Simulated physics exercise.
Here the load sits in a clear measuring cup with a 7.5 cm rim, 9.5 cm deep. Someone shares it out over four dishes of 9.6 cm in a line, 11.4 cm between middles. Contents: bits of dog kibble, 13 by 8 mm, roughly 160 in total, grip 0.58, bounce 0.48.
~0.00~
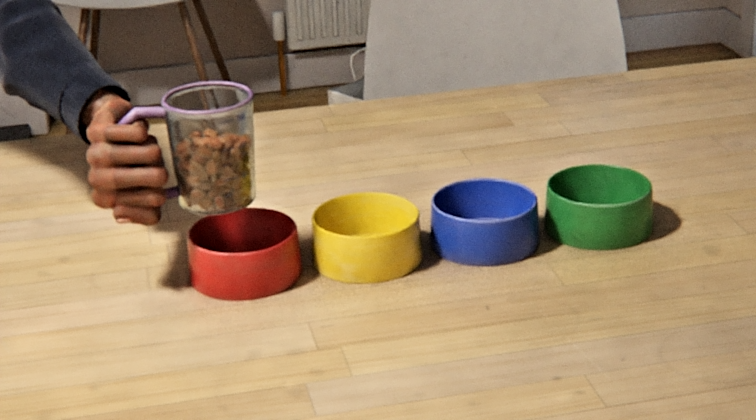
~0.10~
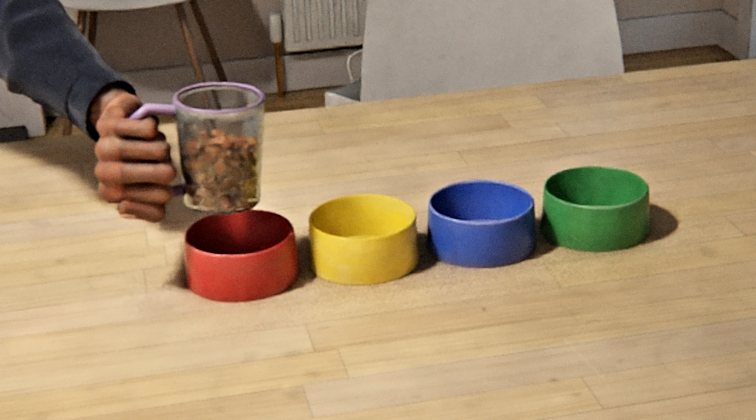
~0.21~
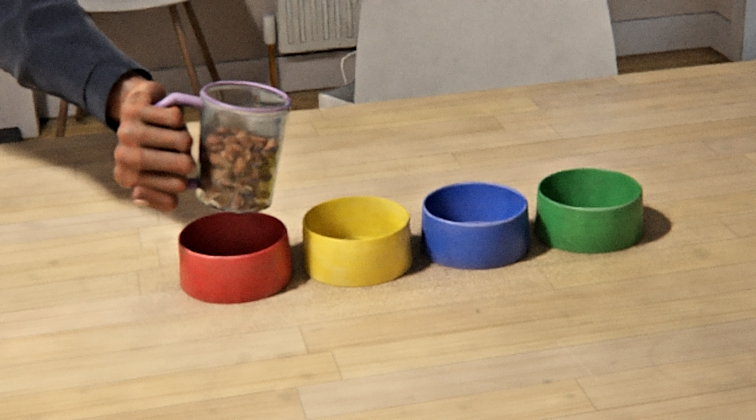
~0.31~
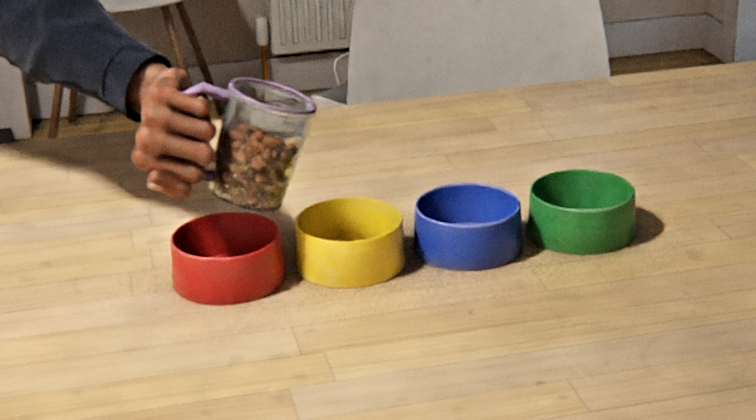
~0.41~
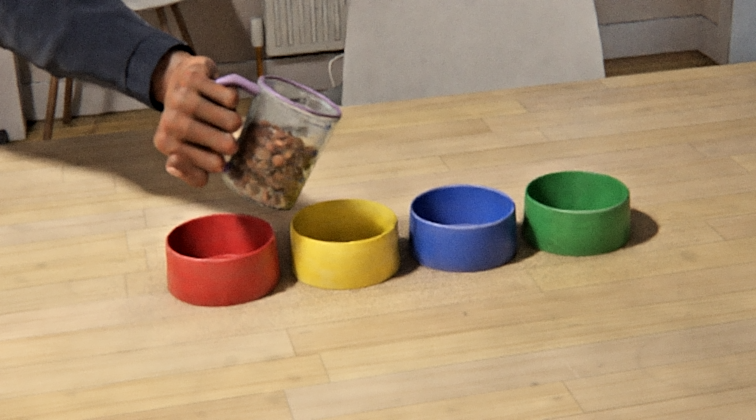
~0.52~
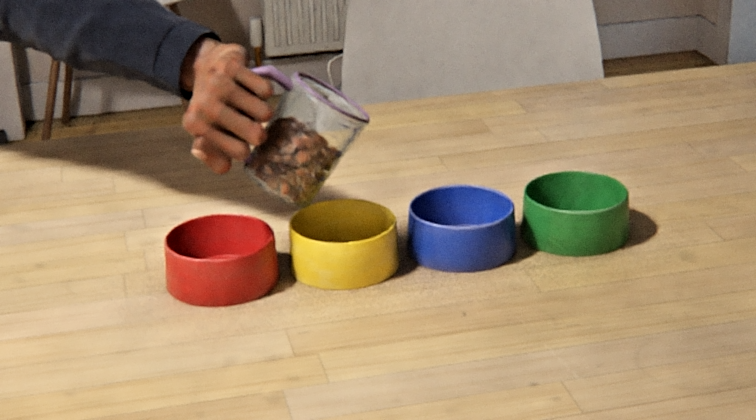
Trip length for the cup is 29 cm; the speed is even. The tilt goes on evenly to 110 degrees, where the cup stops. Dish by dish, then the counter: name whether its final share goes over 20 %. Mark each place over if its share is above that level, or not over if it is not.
Red: Not over, blue: Not over, green: Over, yellow: Not over, counter: Not over.
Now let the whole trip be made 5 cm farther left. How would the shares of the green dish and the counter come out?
In that case the green dish gets 20 and the counter 50.
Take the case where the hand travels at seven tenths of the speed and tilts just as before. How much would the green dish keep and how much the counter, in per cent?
Green: 70; counter: 10.
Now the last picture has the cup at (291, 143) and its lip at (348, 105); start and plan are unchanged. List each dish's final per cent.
Per cent kept: Red 0, blue 0, green 90, yellow 0.
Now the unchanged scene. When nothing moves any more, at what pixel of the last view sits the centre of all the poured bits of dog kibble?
Somewhere near (571, 214) in the last picture.
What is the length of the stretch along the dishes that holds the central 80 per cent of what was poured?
About 5 cm.
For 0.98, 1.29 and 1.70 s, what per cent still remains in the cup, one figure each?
One after the other: 100, 100, 45 in a hundred.
Then, at 0.98 s, tilt 71 degrees; cup holds 100 %.
Then, at 1.29 s, tilt 95 degrees; cup holds 100 %.
Then, at 1.70 s, tilt 110 degrees; cup holds 45 %, green 55 %.
By 3.7 s all is still; red 0 %, blue 0 %, green 95 %, yellow 0 %, counter 0 %, cup 5 %.
